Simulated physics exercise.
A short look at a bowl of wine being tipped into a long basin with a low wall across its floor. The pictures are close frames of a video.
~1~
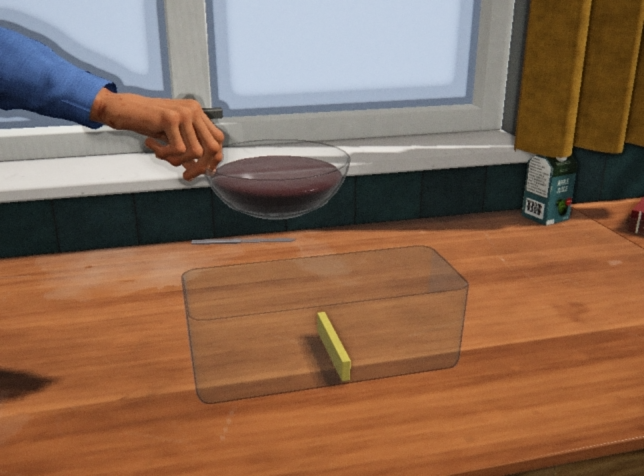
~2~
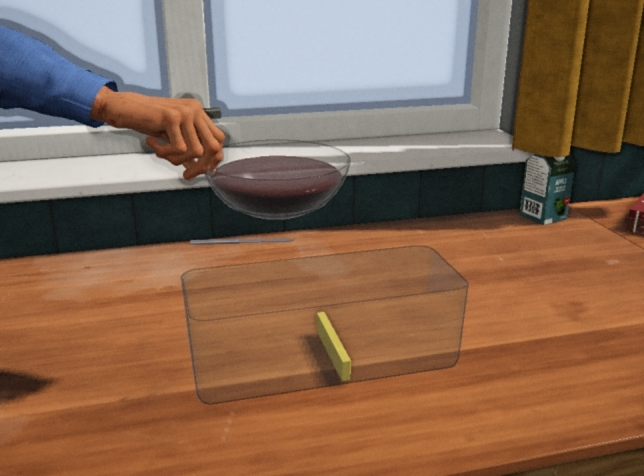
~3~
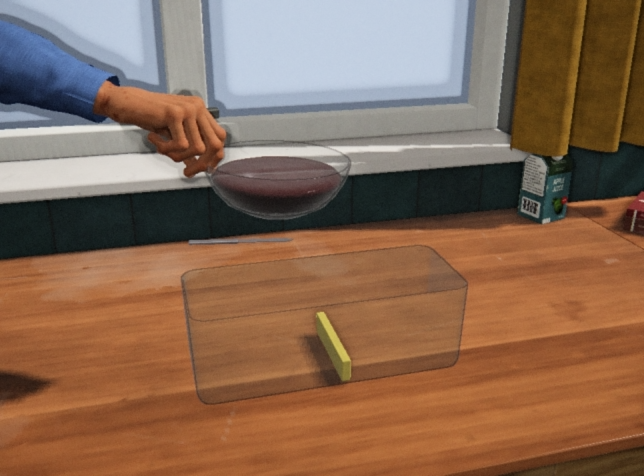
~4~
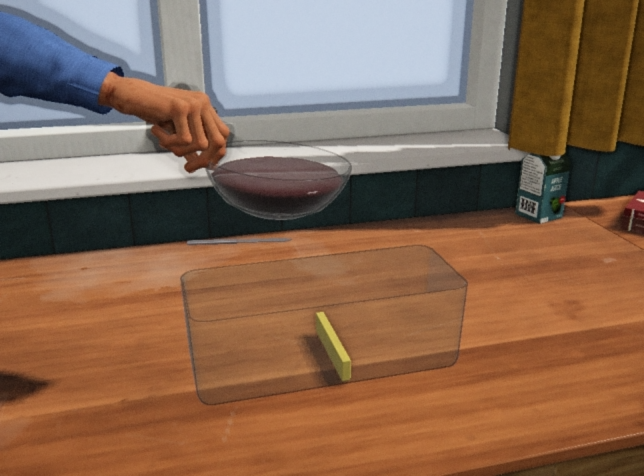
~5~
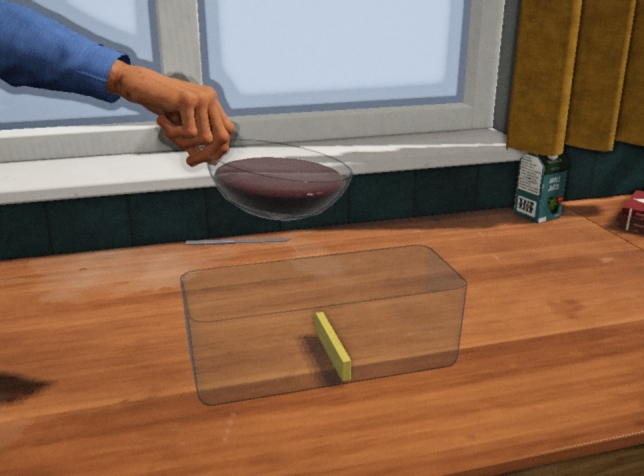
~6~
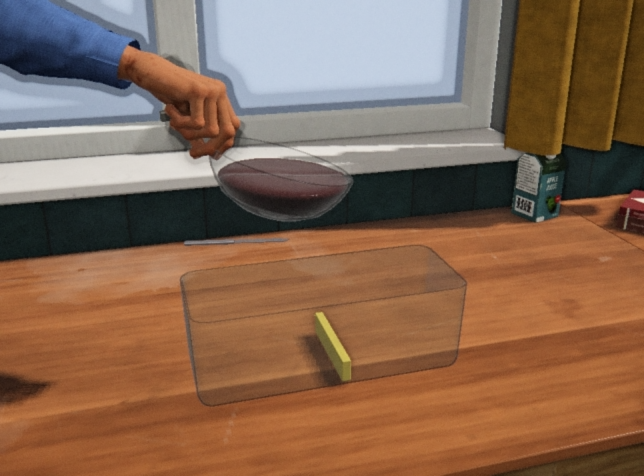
Glass bowl of dark red wine tilting gradually to the right in a hand above a clear basin with a low yellow wall.
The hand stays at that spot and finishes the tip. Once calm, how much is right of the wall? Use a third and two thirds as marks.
It comes to over two thirds.
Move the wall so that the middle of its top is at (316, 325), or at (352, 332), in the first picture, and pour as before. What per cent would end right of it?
First some 90, then 70 per cent.
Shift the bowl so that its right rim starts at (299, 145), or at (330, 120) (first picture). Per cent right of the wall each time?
About 60 and 75 per cent.
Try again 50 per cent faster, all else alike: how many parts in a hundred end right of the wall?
Some 65 per cent.
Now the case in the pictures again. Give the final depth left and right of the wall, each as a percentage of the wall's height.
Left about 20, right about 80.
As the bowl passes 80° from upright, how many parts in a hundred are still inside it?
Close to 15 per cent.
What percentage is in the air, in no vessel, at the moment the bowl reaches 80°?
About 40 per cent.
A moment on, the bowl is tipped on its side and 14 per cent is still to pour, 0 is left of the wall and 47 right of it.
Next, the bowl is tipped right over and 0 per cent is still to pour, 18 is left of the wall and 81 right of it.
Then the bowl is tipped right over and 0 per cent is still to pour, 21 is left of the wall and 79 right of it.
Later the bowl is tipped right over and 0 per cent is still to pour, 22 is left of the wall and 78 right of it.
In the end 22 per cent lies left of the wall, 78 right of it and 1 outside.
